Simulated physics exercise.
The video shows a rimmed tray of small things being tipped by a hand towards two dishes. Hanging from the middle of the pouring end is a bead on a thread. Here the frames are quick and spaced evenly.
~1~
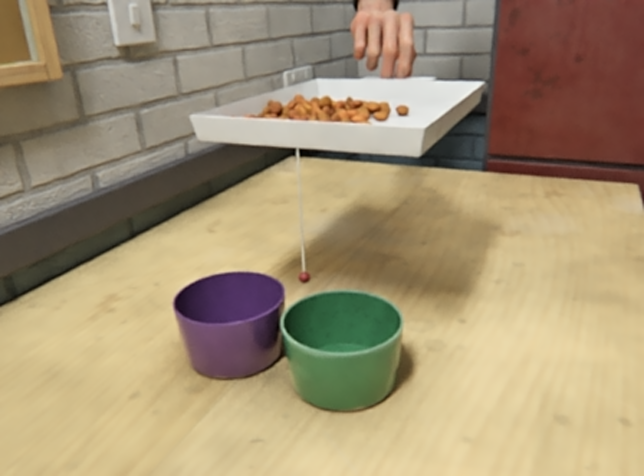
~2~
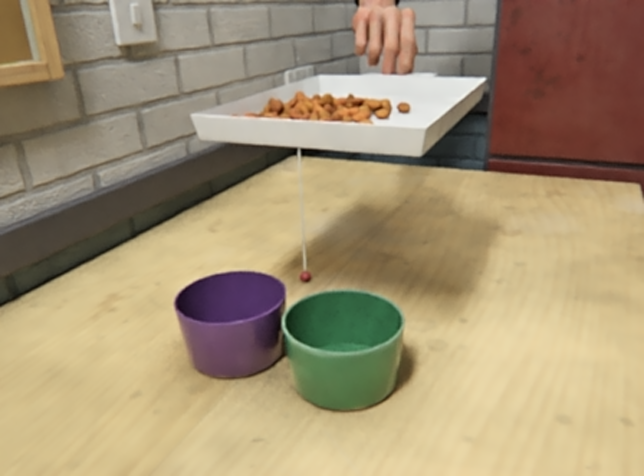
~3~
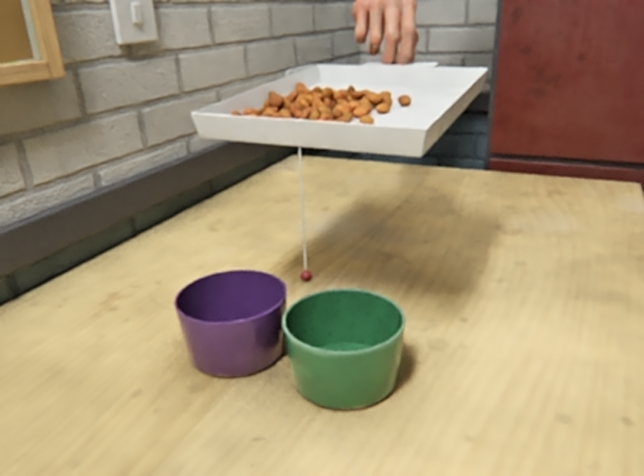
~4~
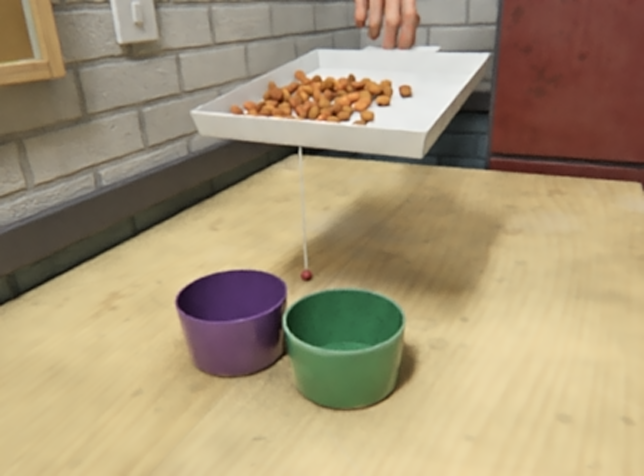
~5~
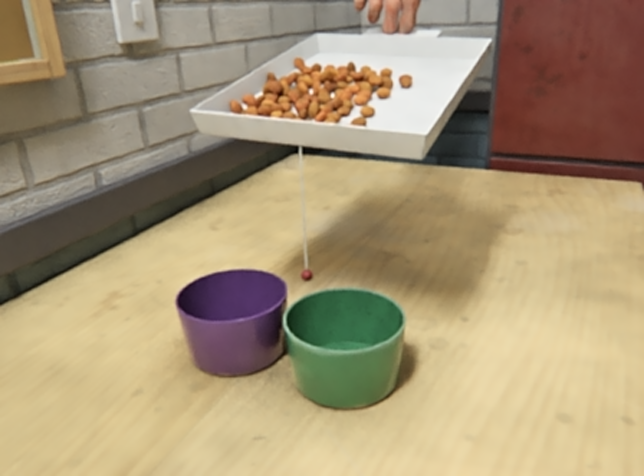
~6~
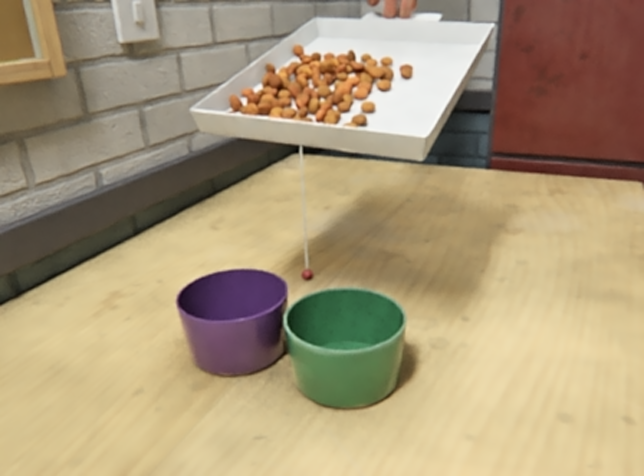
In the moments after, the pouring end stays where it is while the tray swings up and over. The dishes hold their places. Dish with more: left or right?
Right.
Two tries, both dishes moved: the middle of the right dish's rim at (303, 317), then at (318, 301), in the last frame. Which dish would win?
The first time it's the right-side dish, the second time it's the right-side dish.
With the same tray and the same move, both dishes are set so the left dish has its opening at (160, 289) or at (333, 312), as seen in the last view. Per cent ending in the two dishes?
About 40 in a hundred, then about 60 in a hundred.
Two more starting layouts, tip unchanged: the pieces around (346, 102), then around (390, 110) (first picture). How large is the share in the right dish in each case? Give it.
Close to 50 per cent, followed by close to 60 per cent.
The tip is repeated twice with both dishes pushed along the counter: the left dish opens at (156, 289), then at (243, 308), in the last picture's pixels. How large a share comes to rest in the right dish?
The first position comes out at 40 per cent, the other at 50 per cent.
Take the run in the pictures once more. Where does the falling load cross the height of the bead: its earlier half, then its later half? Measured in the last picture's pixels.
Around (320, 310), followed by around (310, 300).
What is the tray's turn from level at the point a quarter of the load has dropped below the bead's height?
90 degrees.
Just after the last frame, tray tipped steeply; every one on the tray.
A moment on, tray tipped right over; roughly half on the tray; about a tenth in the right dish; just a few in the left dish; about a tenth outside both; roughly a quarter in the air.
Further on, tray tipped past a quarter turn; roughly half in the right dish; about a tenth in the left dish; roughly a third outside both.
When it is over, tray tipped past a quarter turn; roughly half in the right dish; about a tenth in the left dish; roughly a third outside both.
